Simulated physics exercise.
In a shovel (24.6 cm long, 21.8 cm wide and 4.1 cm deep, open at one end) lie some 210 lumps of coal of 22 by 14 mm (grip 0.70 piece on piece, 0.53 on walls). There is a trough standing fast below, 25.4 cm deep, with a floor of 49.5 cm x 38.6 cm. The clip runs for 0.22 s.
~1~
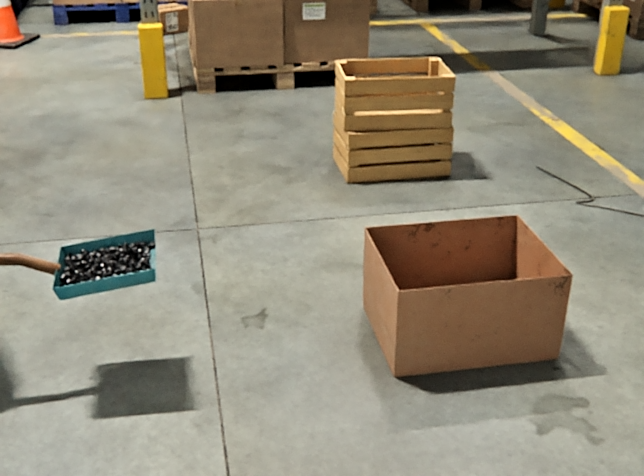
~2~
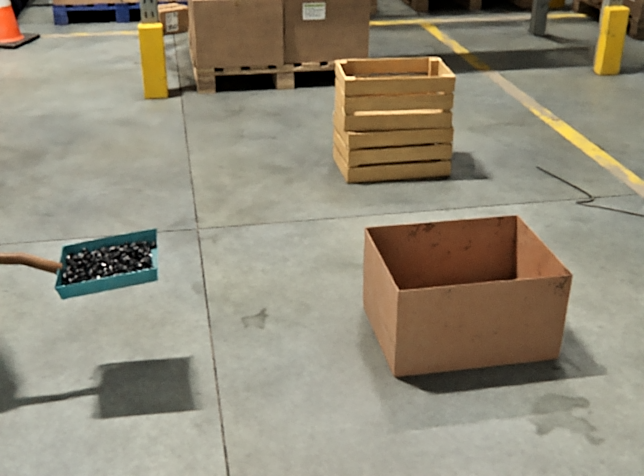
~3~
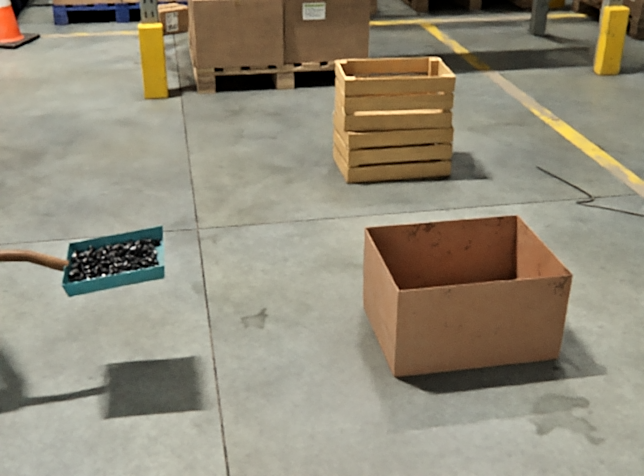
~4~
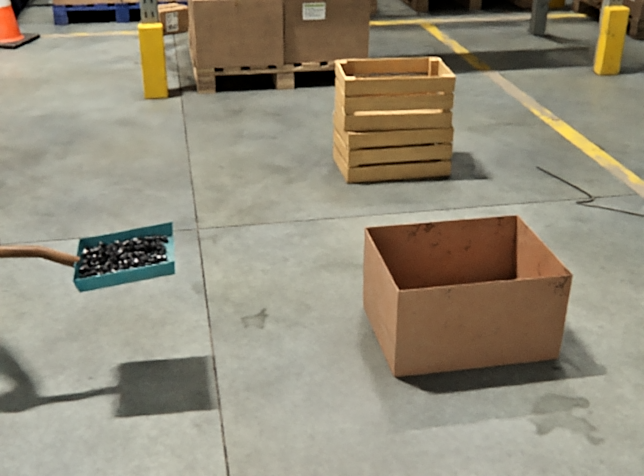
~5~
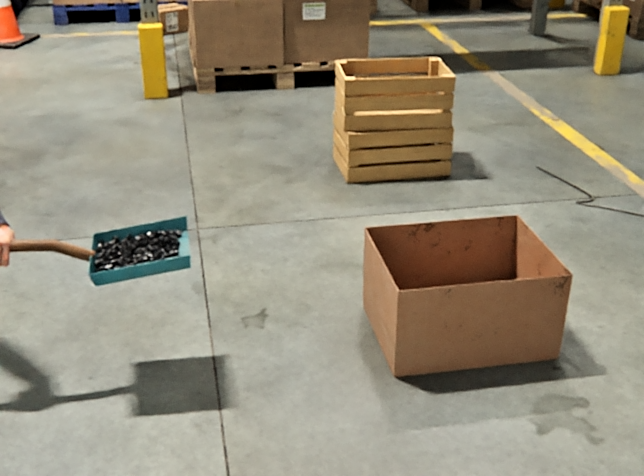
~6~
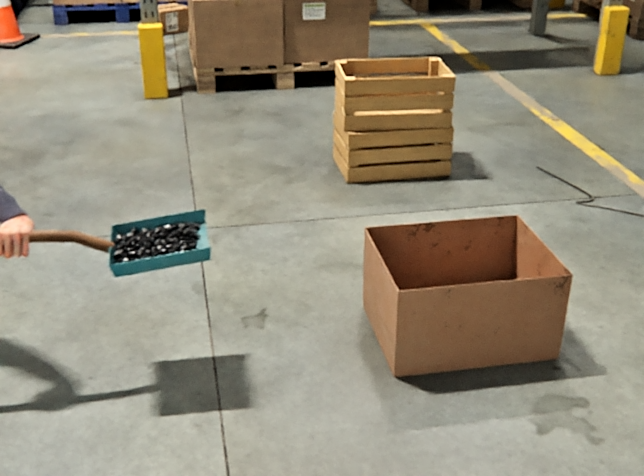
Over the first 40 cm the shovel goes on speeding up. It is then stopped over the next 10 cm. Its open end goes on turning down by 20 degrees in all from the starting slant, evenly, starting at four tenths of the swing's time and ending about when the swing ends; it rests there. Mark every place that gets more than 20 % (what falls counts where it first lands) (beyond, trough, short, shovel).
Taking them in turn, beyond is a fail, the trough is a pass, short is a fail and the shovel is a fail.
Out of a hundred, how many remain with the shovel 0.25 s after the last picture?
The shovel still holds some 60 per cent of the load.
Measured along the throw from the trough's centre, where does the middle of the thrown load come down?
About 20 cm beyond.
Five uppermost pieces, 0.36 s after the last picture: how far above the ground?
50 cm, give or take.
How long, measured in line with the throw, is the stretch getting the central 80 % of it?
Roughly 10 cm.
Then, 0.14 s after the last picture, tilt 3 degrees; shovel 100 %; middle of all pieces near (239, 205).
Then, 0.25 s after the last picture, tilt 12 degrees; shovel 60 %, in the air 40 %; middle of all pieces near (324, 182).
Then, 0.36 s after the last picture, tilt 13 degrees; in the air 100 %; middle of all pieces near (406, 200).
Then, 0.46 s after the last picture, tilt 13 degrees; trough 80 %, in the air 20 %; middle of all pieces near (473, 248).
In the end, beyond 0 %, trough 100 %, short 0 %, shovel 0 %.
